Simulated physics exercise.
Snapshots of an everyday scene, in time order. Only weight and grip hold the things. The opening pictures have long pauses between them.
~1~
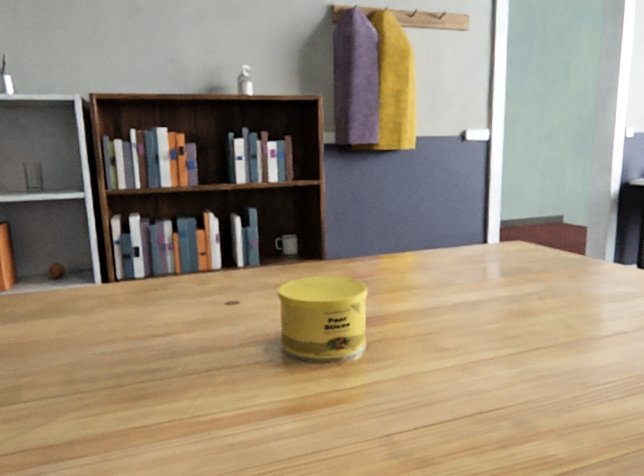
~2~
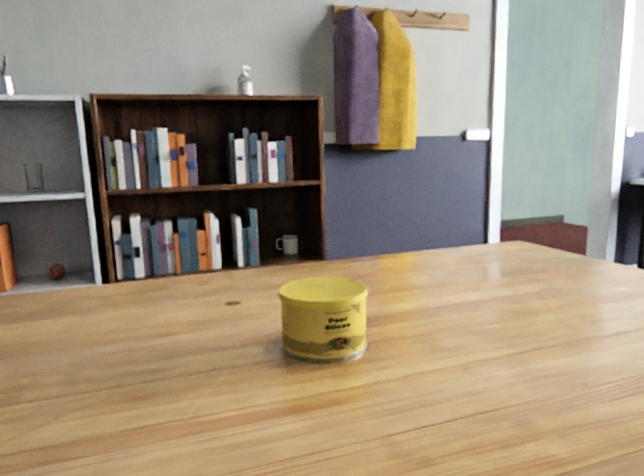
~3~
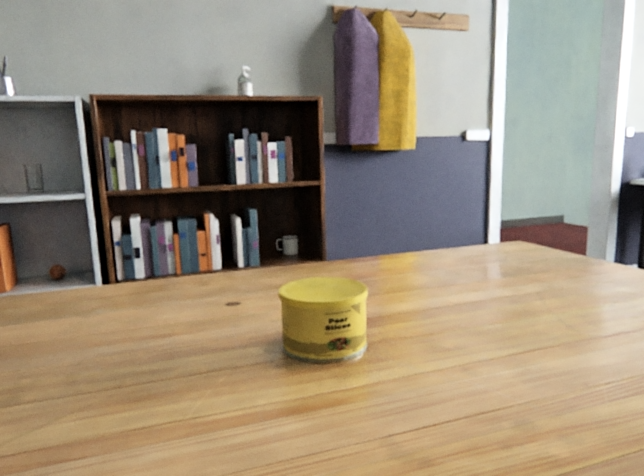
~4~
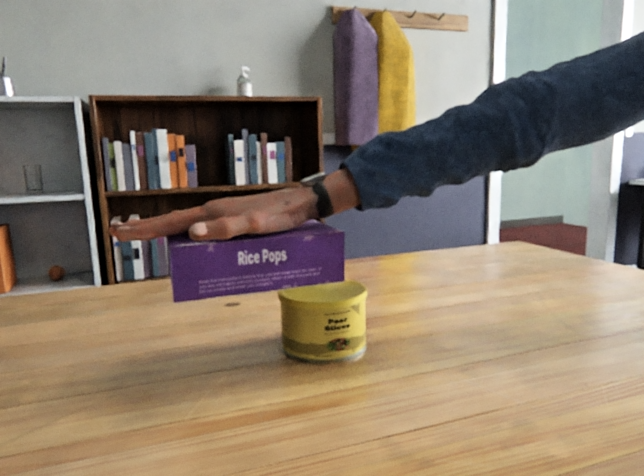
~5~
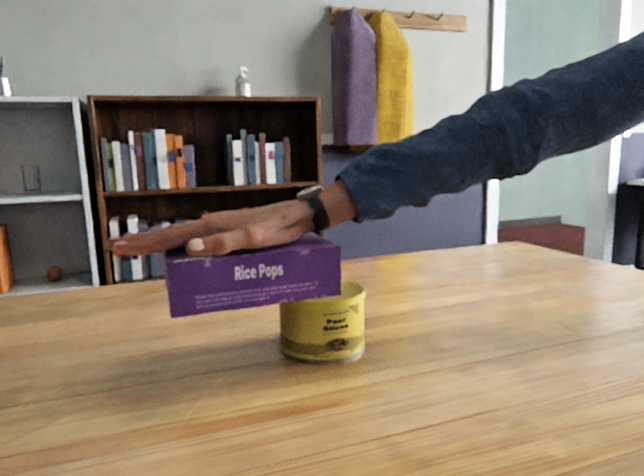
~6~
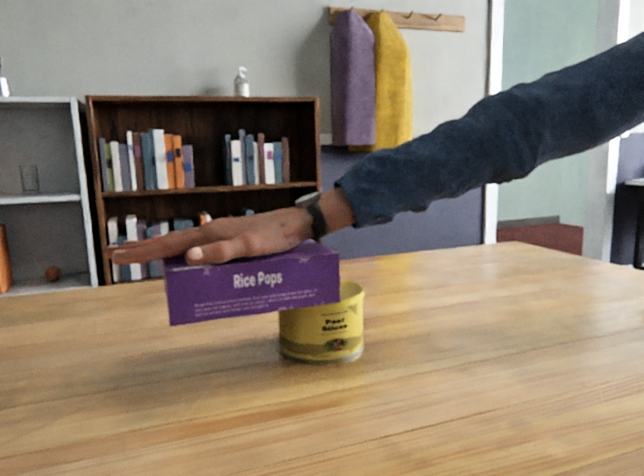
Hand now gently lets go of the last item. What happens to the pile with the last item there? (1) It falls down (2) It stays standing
The answer is 1.
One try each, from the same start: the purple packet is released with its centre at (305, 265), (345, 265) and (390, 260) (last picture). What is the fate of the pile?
For the first case the pile survives; for the second, it survives; for the third, it falls over.
Then, 0.20 s past the last view, purple packet rocked 20° from its first pose near (241, 286).
Then, 0.30 s past the last view, purple packet rocked 36° from its first pose near (240, 296).
Then, 0.70 s past the last view, purple packet resting near (240, 296).
Finally, down or leaning hard in the pile, purple packet; yellow tub still in place. Final places as the last picture's camera would see them, purple packet near (240, 296). The pile gives way.
